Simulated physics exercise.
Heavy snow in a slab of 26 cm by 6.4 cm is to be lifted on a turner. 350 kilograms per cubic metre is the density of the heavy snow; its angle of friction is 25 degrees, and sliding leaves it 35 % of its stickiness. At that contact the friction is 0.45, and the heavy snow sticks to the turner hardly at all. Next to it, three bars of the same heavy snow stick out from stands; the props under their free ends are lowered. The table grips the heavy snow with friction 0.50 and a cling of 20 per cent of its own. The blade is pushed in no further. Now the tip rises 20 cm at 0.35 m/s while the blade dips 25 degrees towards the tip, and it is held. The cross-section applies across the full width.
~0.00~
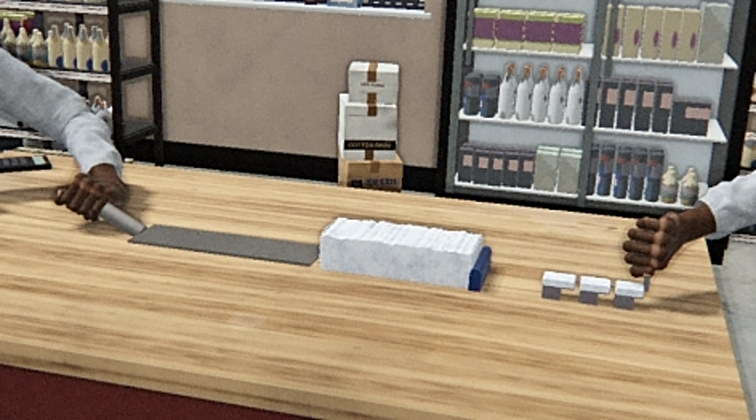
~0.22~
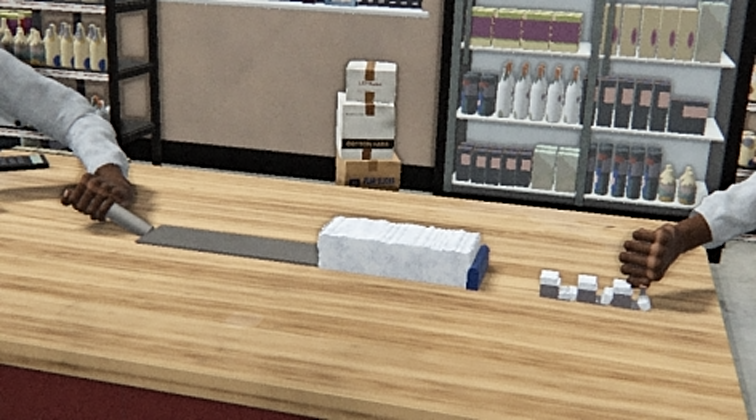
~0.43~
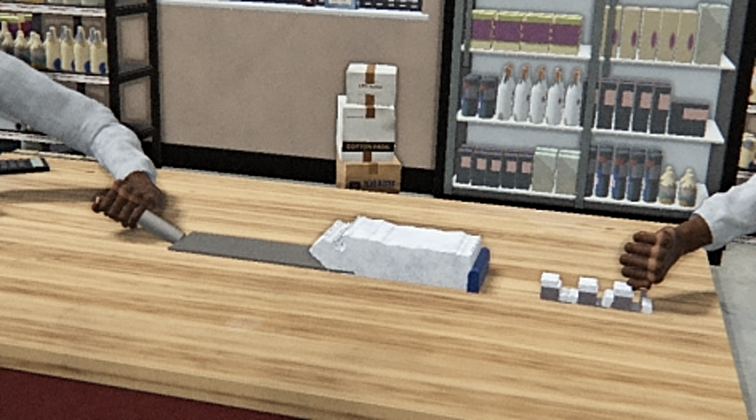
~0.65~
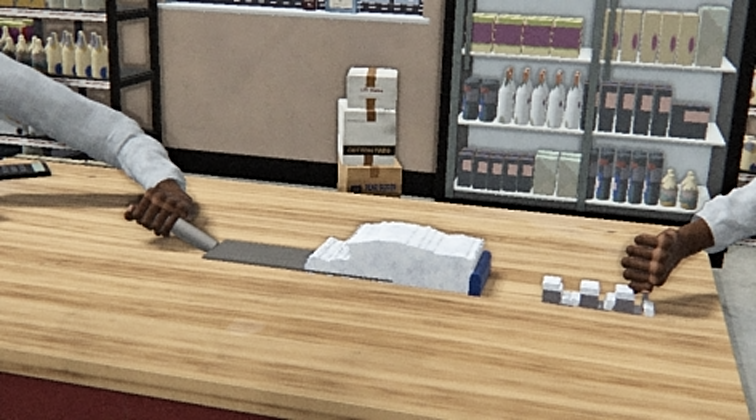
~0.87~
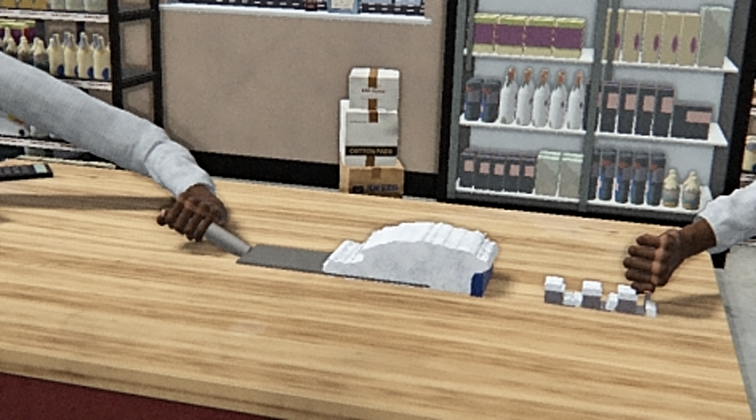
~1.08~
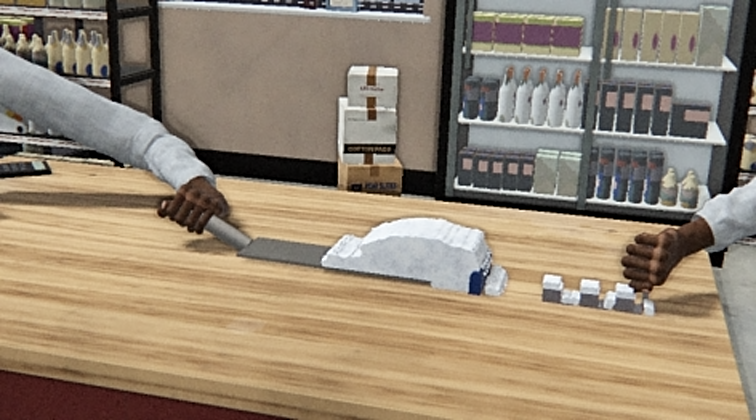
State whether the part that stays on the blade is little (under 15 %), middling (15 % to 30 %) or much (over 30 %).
It is much.
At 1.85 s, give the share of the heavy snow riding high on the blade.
Close to 55 percent.
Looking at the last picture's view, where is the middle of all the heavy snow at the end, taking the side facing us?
Close to (430, 213) in the last picture.
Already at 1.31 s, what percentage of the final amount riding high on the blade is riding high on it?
About 50 %.
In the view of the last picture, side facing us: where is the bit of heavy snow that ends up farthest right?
You'll find it somewhere near (551, 302) on the near face.
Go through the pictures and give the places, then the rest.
In the first frame, handle end of the blade at (128, 242), not yet moved; top of the heavy snow at (400, 245); bar tips down by 0, 0, 0 (left to right).
In the second frame, handle end of the blade at (135, 242), moved 2.0 cm; top of the heavy snow at (352, 238); bar tips down by 2.2 cm, 2.4 cm, 2.3 cm (left to right).
In the third frame, handle end of the blade at (168, 250), moved 8.4 cm; top of the heavy snow at (349, 235); bar tips down by 2.3 cm, 2.4 cm, 2.2 cm (left to right).
In the fourth frame, handle end of the blade at (202, 258), moved 15 cm; top of the heavy snow at (393, 241); bar tips down by 2.3 cm, 2.4 cm, 2.2 cm (left to right).
In the fifth frame, handle end of the blade at (236, 263), moved 21 cm; top of the heavy snow at (419, 241); bar tips down by 2.3 cm, 2.4 cm, 2.2 cm (left to right).
In the sixth frame, handle end of the blade at (237, 256), moved 22 cm; top of the heavy snow at (417, 236); bar tips down by 2.3 cm, 2.4 cm, 2.2 cm (left to right).
After 1.31 s, the tip is 8.2 cm up.
After 1.58 s, the tip is 18 cm up.
After 1.85 s, the tip is 20 cm up and 55 % is riding high on the blade.
After 2.11 s, the tip is 20 cm up and 44 % is riding high on the blade.
After 2.40 s, at the end, the tip is 20 cm up and 44 % is riding high on the blade.
